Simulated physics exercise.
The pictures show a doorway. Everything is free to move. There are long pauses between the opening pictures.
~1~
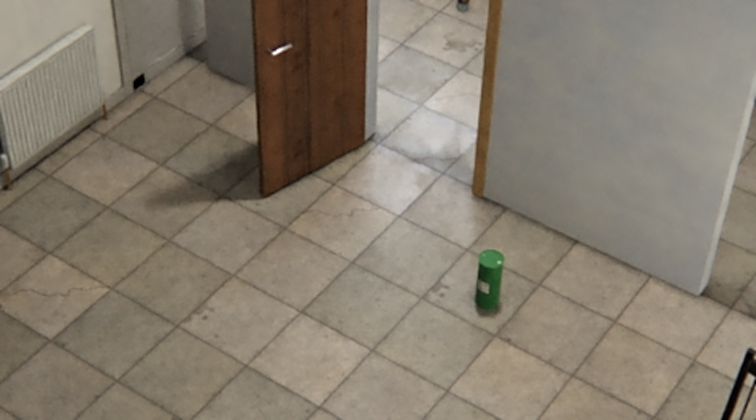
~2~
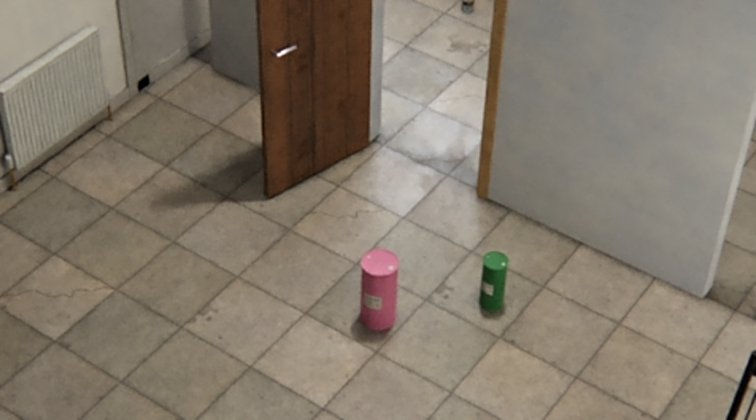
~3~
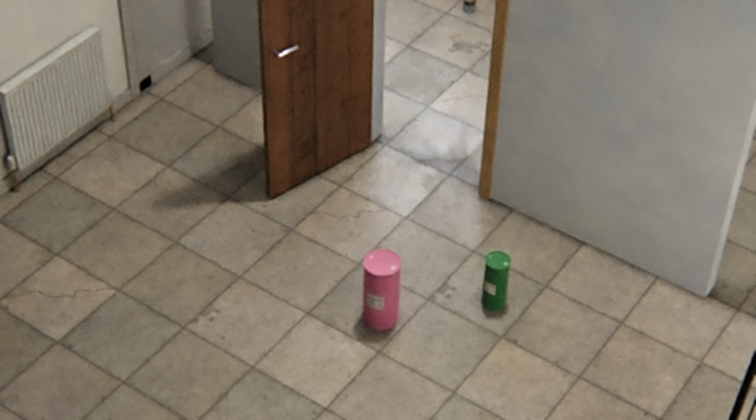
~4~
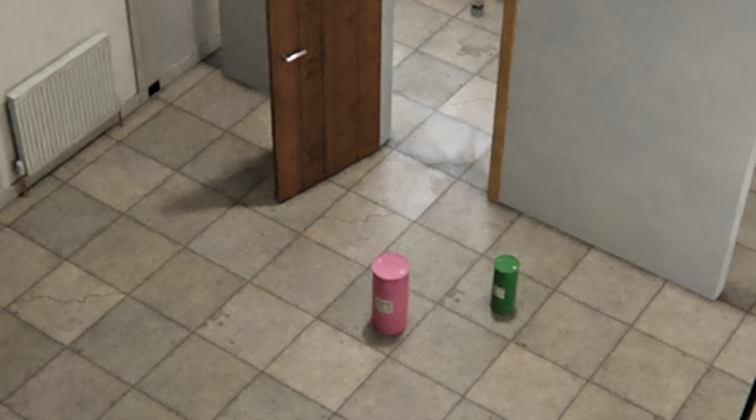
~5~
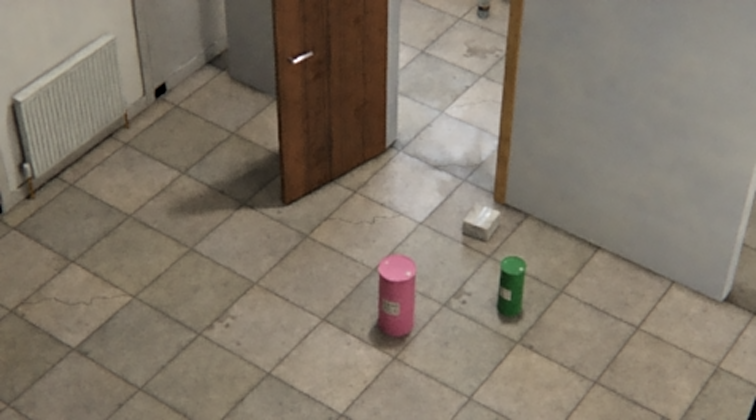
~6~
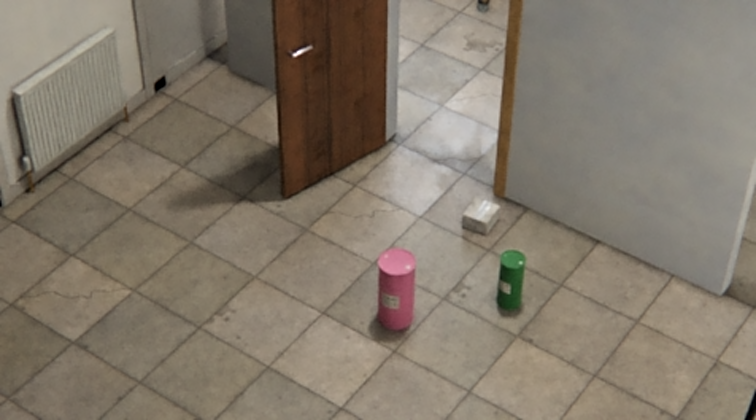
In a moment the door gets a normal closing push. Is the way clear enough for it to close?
The door reaches the frame.
Then, 0.60 s on from there, door 89° open.
Then, 1.20 s on from there, door 60° open.
Then, 1.70 s on from there, door 36° open.
Then, 2.20 s on from there, door 12° open.
In the end, door 0° open; all 3 unmoved. At the end, from the last picture's camera, white box near (481, 216).
